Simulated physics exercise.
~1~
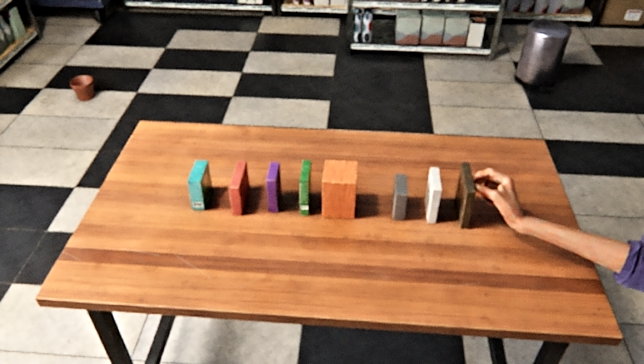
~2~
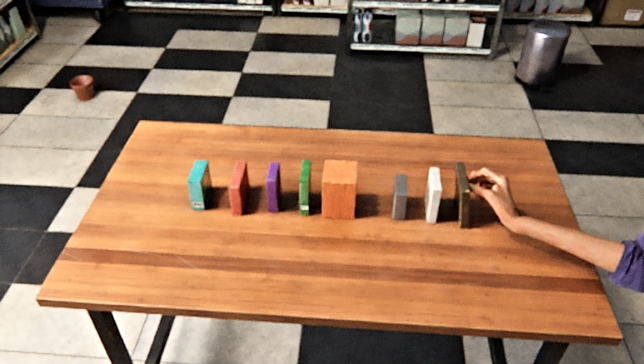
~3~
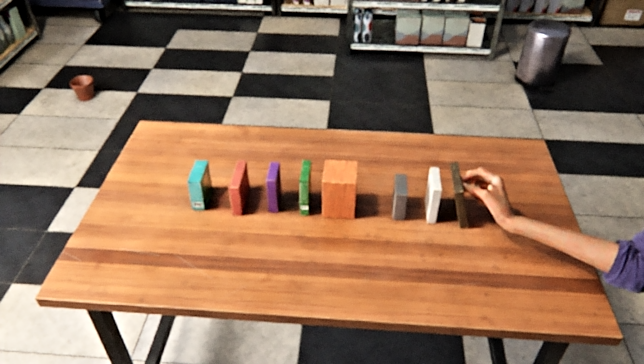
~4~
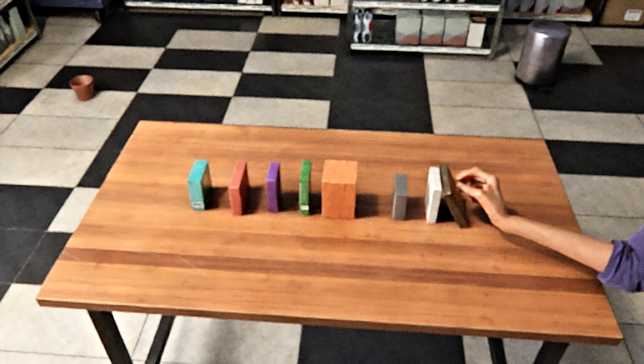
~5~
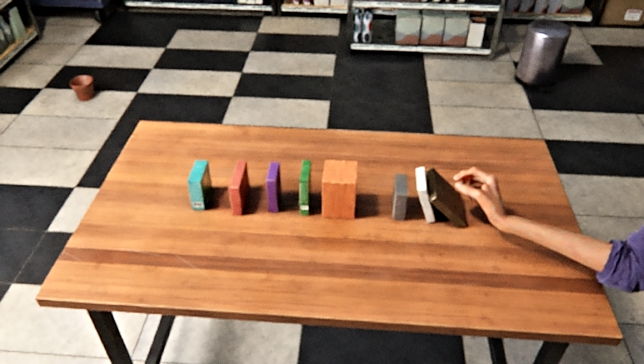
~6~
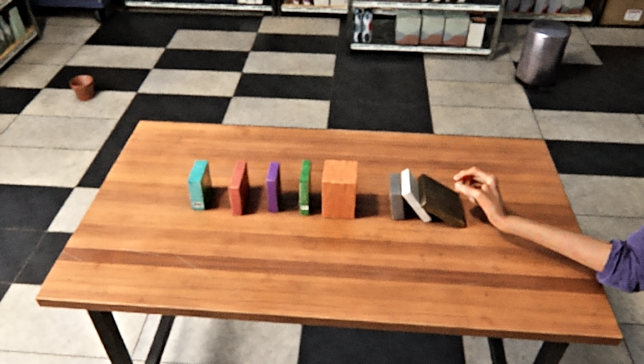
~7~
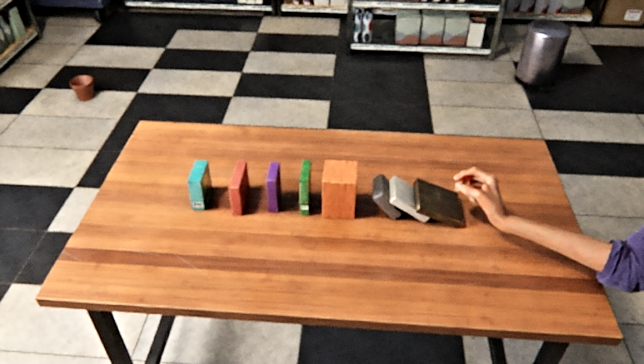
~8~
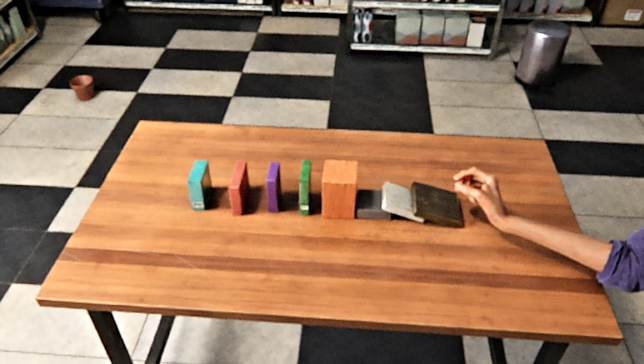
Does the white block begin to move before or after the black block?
The white block begins to move after the black block. The black block is tipped by the hand first, and the white one starts to tilt only once the black one leans into it.
